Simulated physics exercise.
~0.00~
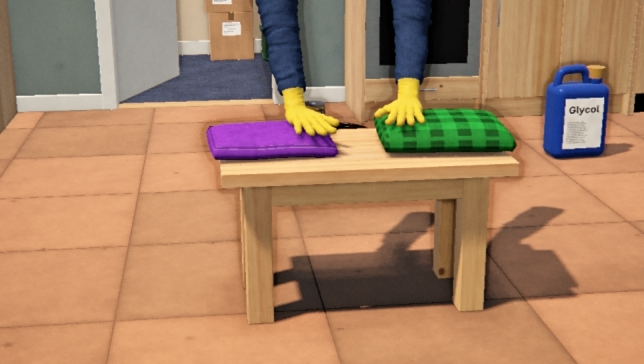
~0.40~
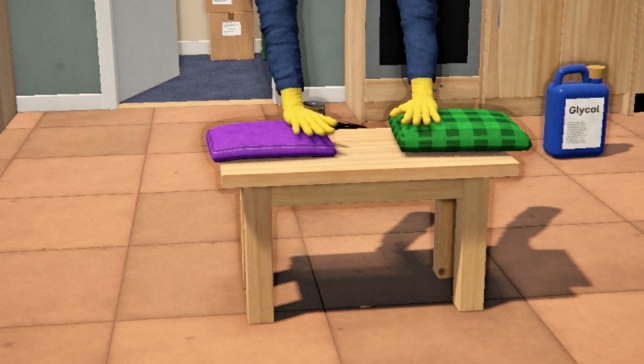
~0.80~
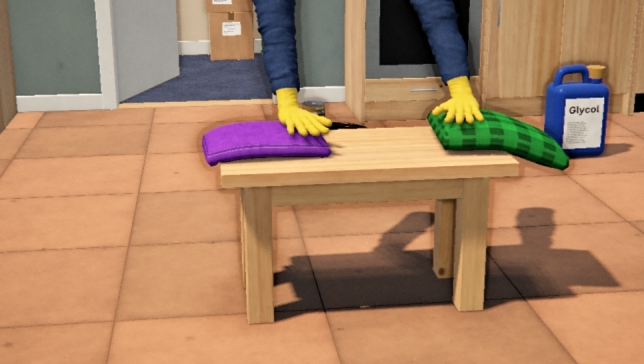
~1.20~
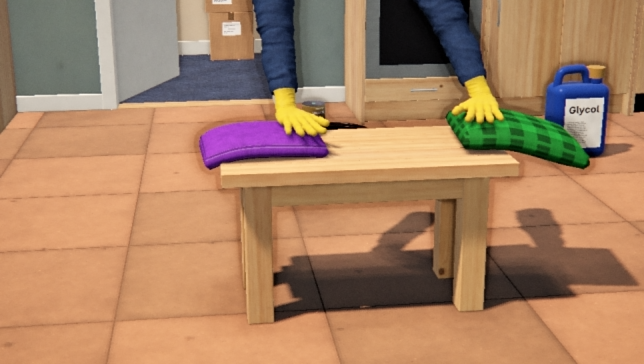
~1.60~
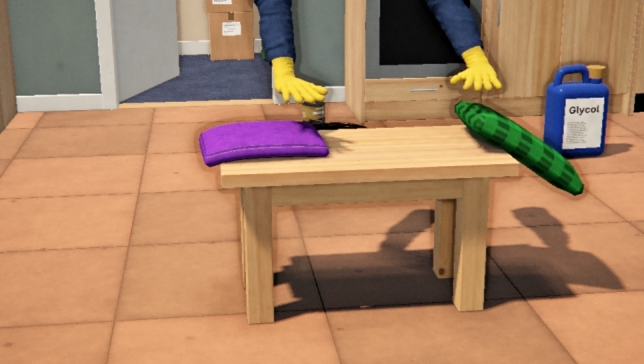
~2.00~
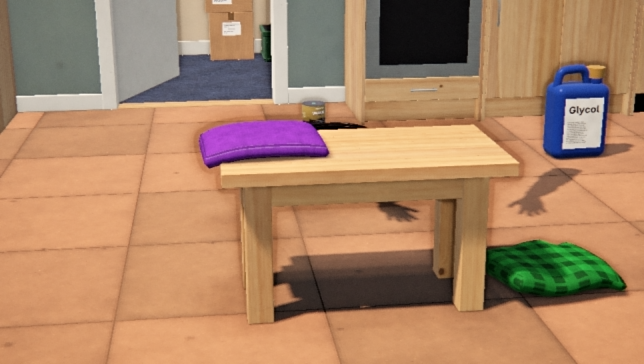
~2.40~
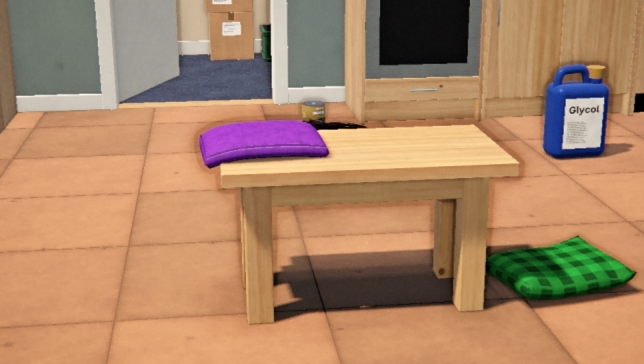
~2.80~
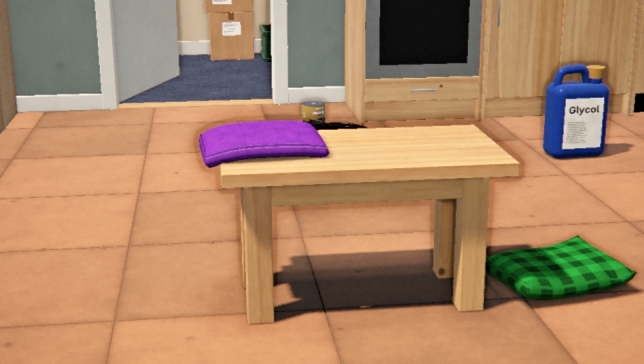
In a room with a tiled floor, two yellow-gloved hands pushed a purple folded blanket and a green checked cushion apart on a wooden bench, then let go; the cushion slumped off the right end onto the floor, while the blanket stayed on top.
